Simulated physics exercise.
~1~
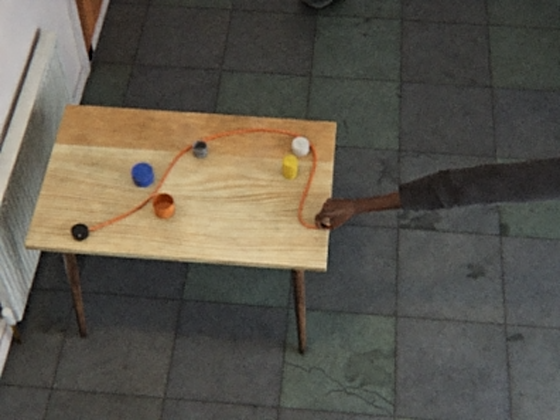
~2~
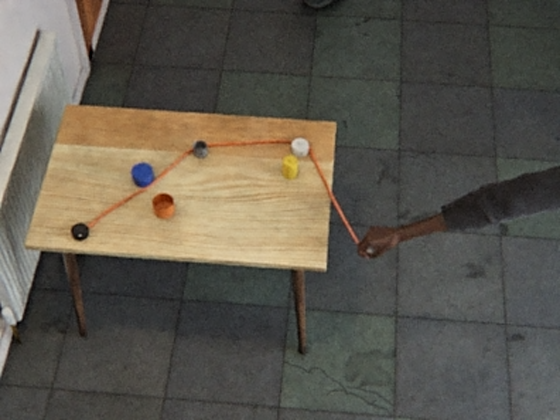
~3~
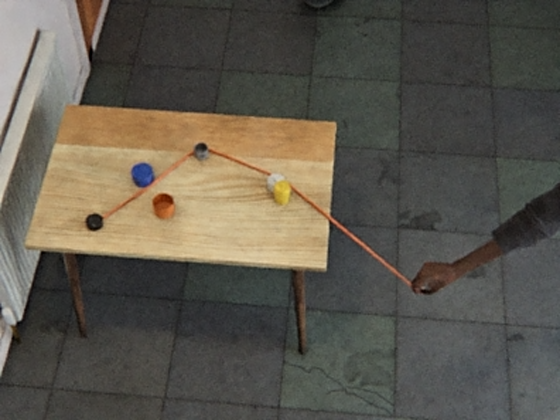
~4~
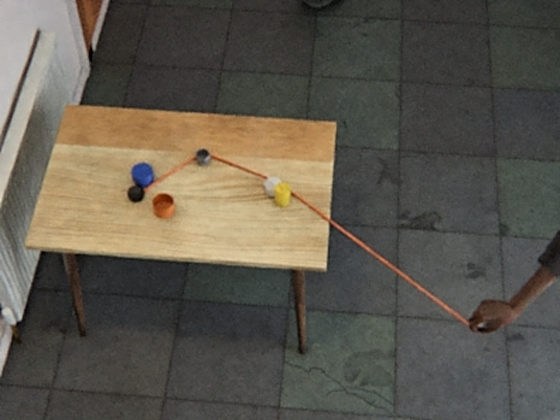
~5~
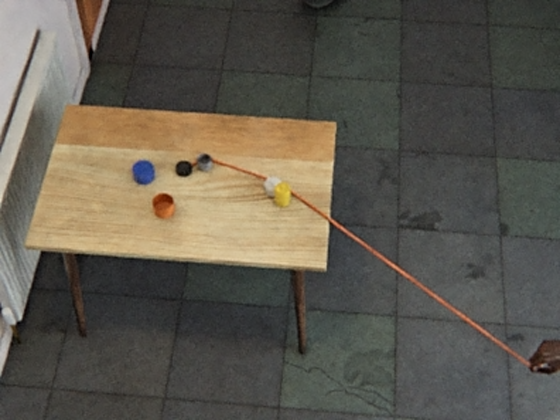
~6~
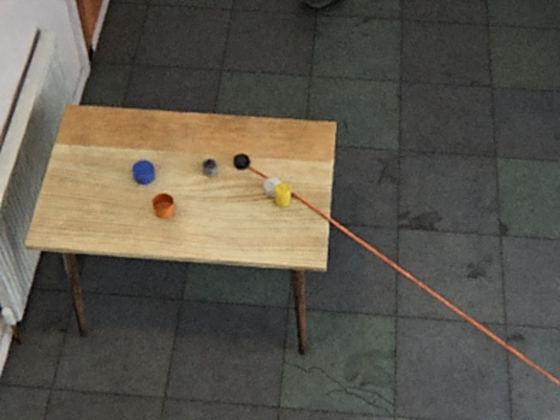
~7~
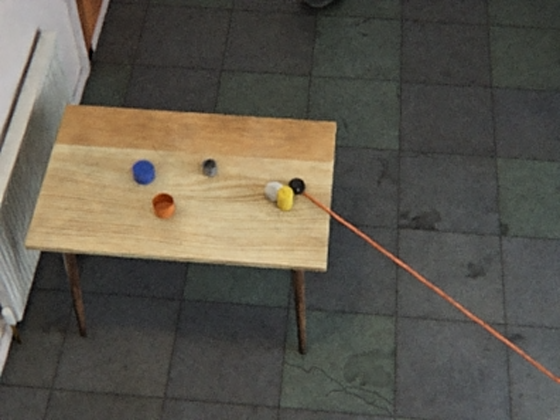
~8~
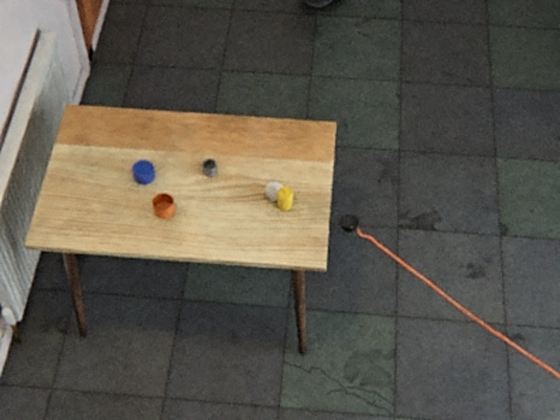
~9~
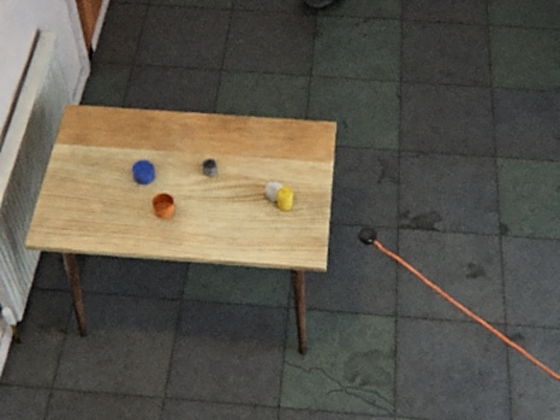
A hand pulling an orange cord rightward, shifting white, yellow and grey containers before dragging a black reel off a wooden table.
